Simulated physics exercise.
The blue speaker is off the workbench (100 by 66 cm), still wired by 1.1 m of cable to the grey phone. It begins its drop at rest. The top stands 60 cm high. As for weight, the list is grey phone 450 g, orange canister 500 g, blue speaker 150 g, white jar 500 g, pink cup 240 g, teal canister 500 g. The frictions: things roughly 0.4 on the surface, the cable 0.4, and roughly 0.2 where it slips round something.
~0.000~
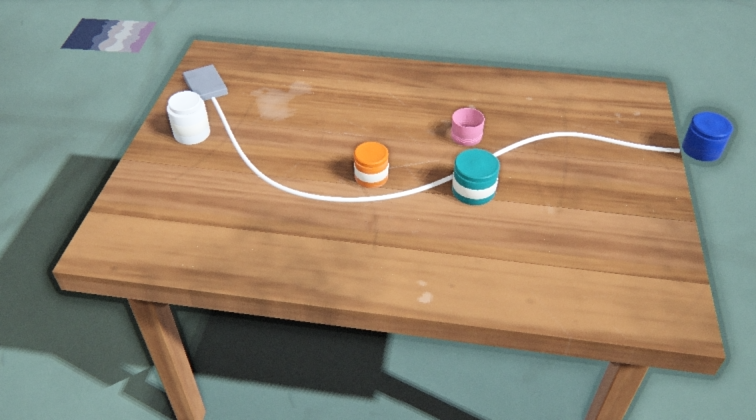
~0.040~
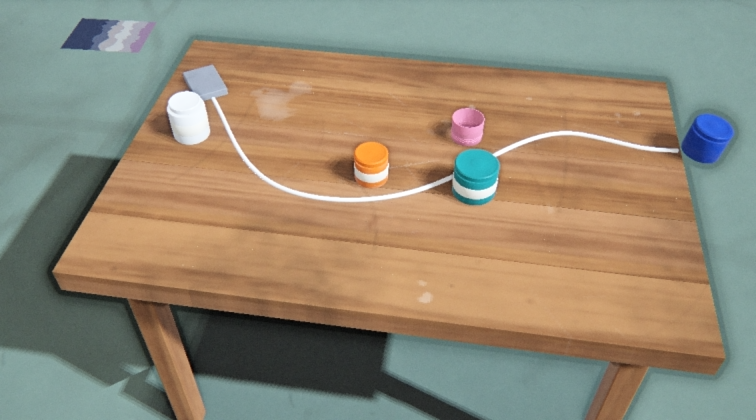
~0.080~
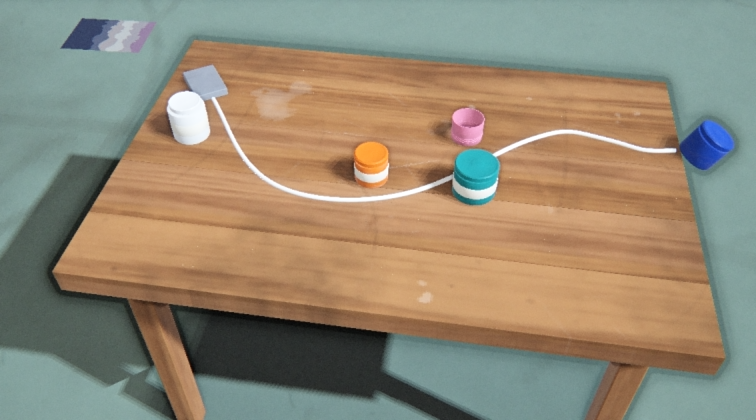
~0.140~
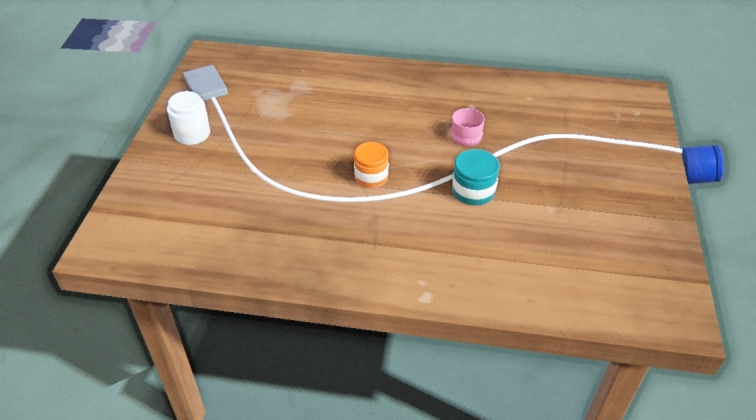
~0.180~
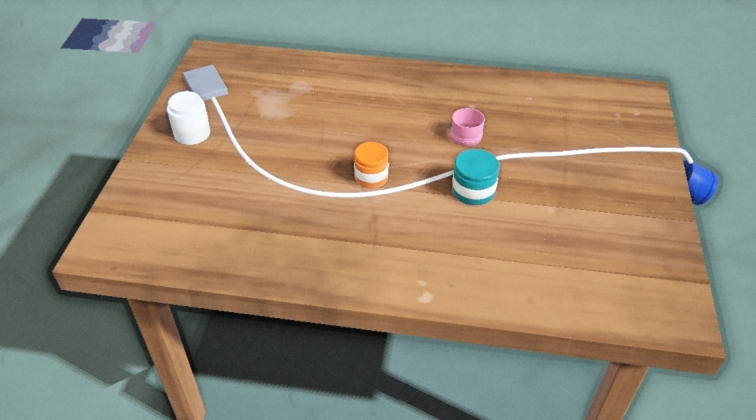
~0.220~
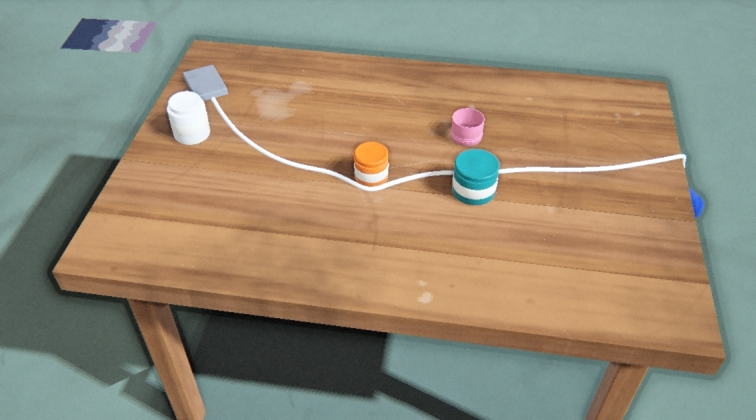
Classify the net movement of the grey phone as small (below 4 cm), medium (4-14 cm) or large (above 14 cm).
Small.
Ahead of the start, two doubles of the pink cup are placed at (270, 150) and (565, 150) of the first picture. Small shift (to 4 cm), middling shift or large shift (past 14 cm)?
The first would move just a bit, and the second would move just a bit.
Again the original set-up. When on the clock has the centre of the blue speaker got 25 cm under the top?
Answer: Never.
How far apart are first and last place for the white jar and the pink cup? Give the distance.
The white jar ends up 0 cm from where it began, and the pink cup 0 cm.
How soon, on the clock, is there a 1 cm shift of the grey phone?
For the grey phone, never.
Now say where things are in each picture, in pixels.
The first frame shows grey phone (204, 80); cable runs through (625, 144) (511, 148) (417, 190) (298, 193) (229, 132).
The second frame shows blue speaker (713, 126); cable runs through (624, 144) (417, 190) (229, 132).
The third frame shows blue speaker (712, 132); cable runs through (622, 144) (417, 190) (229, 132).
The fourth frame shows blue speaker (701, 165); cable runs through (627, 143) (417, 190) (229, 132).
The fifth frame shows blue speaker (692, 183); cable runs through (648, 149) (422, 183) (229, 132).
The sixth frame shows grey phone (204, 80); cable runs through (676, 157) (556, 170) (438, 173) (331, 173) (235, 130).
At 0.5 s, the cable's tail end at (220, 99); grey phone 1 cm off its start, blue speaker over the edge.
At 0.7 s, the cable's tail end at (220, 99); grey phone 1 cm off its start, blue speaker over the edge.
At 1.0 s, the cable's tail end at (220, 99); grey phone 1 cm off its start at (208, 81), blue speaker over the edge.
At 1.2 s, the cable's tail end at (220, 99); grey phone 1 cm off its start, blue speaker over the edge.
At 2.4 s, the cable's tail end at (220, 99); grey phone 1 cm off its start at (208, 81), blue speaker over the edge.
